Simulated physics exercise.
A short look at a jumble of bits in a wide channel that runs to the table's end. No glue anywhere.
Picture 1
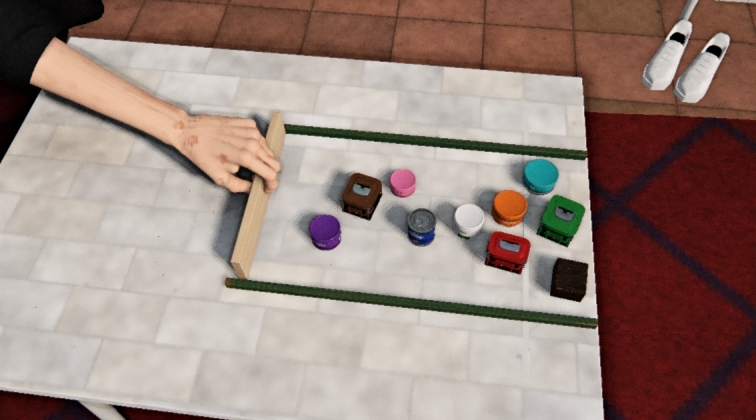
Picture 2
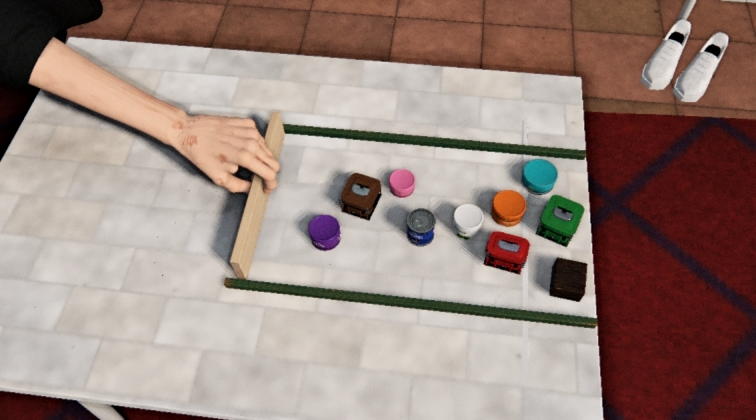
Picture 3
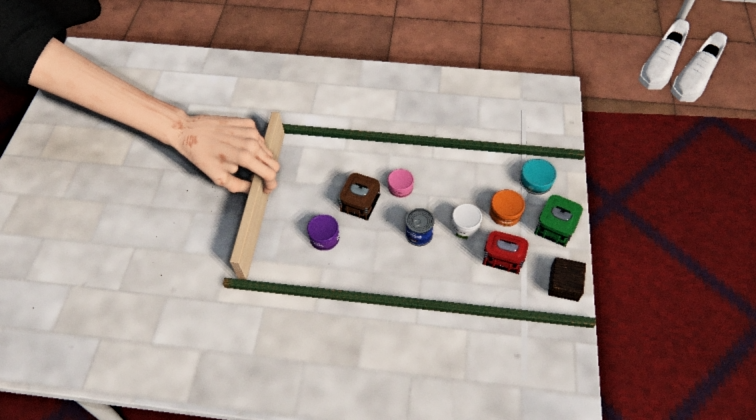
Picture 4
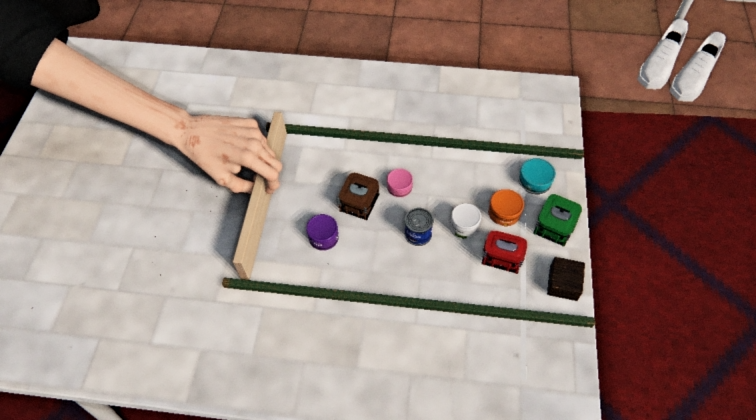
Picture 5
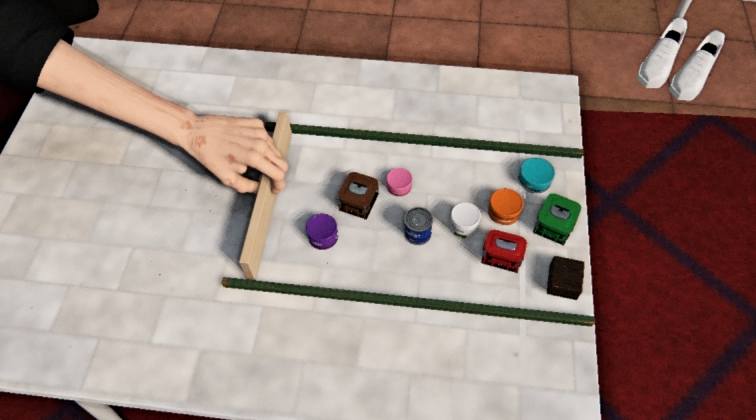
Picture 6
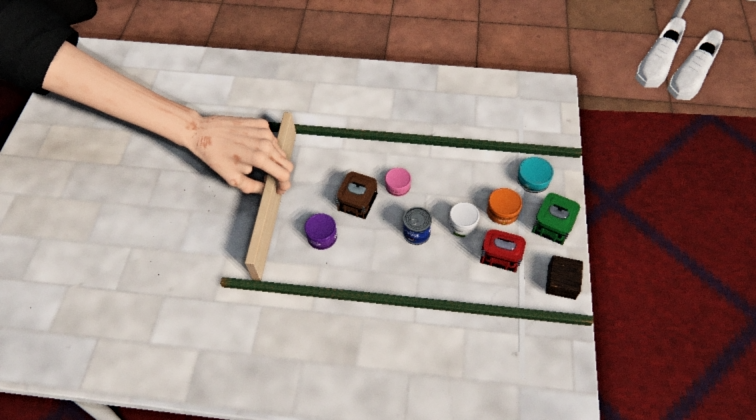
On a pale tabletop, between two green rails, a jumble of small colourful tubs and blocks sat almost still while a hand at the left held a wooden board, then slid it slightly right.
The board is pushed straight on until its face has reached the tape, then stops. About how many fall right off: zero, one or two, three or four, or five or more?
In the end the number that fall off is one or two.
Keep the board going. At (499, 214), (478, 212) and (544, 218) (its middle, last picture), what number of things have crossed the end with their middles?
In that order 0, 0 and 5.
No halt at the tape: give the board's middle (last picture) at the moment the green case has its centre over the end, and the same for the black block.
At (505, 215) for the green case; at (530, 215) for the black block.
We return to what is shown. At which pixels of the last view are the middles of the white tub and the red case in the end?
About (570, 229), and the other about (572, 255).
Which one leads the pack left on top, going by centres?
It is the black block.
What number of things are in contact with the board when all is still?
It touches 4.
A little later, none off yet; black block at rest near (564, 277); green case at rest near (556, 218); turquoise tin at rest near (535, 175).
When it is over, the number that fall off is one or two; down, green case.
